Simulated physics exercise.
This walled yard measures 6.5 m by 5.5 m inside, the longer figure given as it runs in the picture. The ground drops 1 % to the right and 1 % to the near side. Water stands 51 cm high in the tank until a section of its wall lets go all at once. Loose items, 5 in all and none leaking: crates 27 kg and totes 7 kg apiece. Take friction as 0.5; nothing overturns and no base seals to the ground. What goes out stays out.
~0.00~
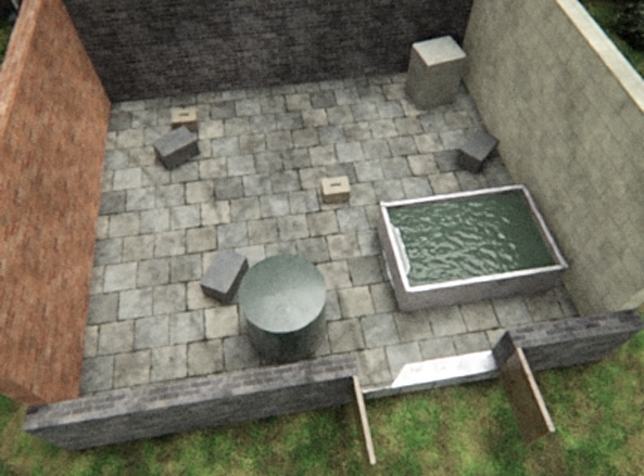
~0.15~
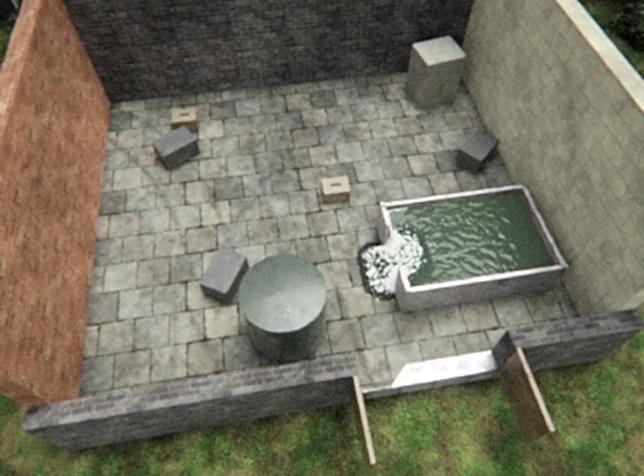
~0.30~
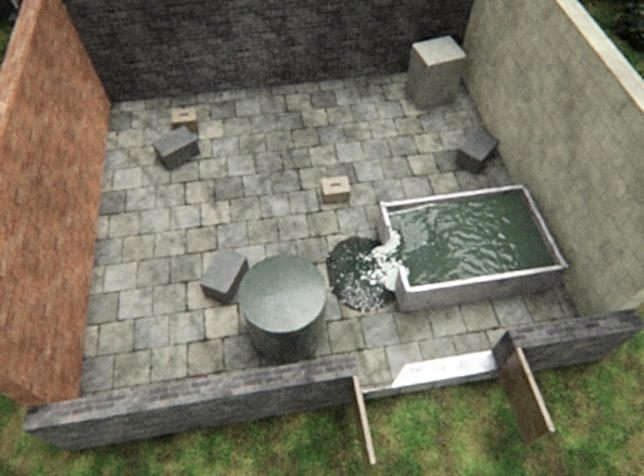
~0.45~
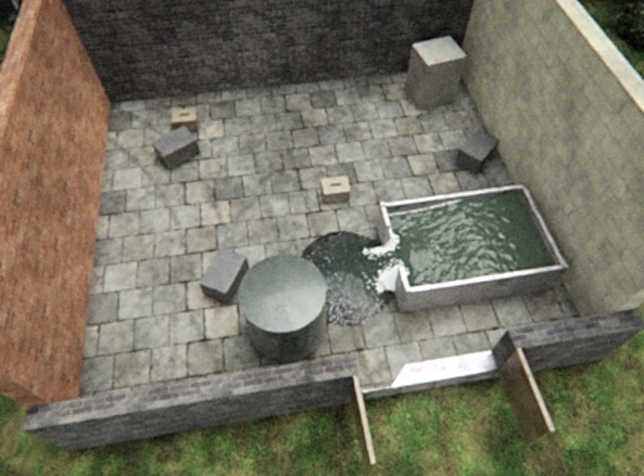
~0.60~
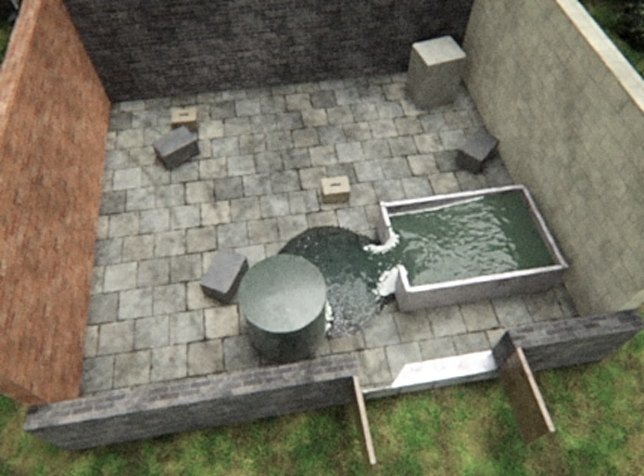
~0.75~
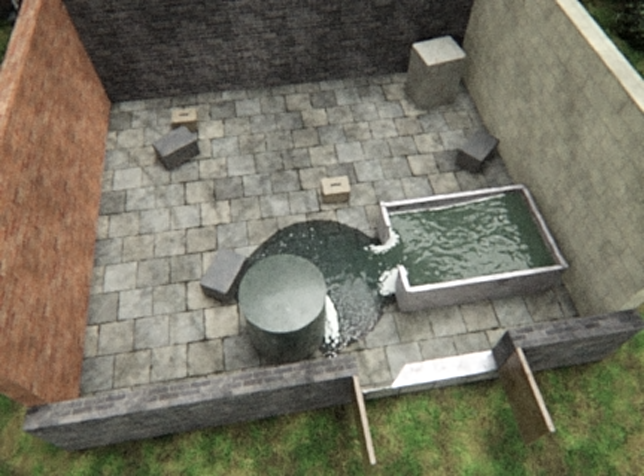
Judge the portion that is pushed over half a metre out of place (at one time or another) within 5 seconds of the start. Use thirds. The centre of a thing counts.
It is not even a third.
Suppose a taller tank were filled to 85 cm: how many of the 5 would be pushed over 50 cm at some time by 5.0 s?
In that case 1 of them.
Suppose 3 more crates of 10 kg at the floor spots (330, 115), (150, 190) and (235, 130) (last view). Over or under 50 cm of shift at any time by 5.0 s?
In that order: Under, past it, under.
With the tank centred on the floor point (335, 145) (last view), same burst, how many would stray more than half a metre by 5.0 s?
Then 2.
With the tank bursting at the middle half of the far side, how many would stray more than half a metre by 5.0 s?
Then 2.
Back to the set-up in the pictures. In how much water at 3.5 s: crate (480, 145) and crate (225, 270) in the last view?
Roughly 0 and 3 cm.
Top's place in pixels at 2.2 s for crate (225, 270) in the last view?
Near (188, 272).
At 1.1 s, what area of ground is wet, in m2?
Roughly 7.0 m2.
After 1.1 s 0 of 5 are over 50 cm from their spots; 0 afloat.
After 2.2 s 0 of 5 are over 50 cm from their spots; 0 afloat.
After 3.5 s 1 of 5 are over 50 cm from their spots; 0 afloat.
After 5.0 s 1 of 5 are over 50 cm from their spots, and 1 have been at some point; 0 afloat.
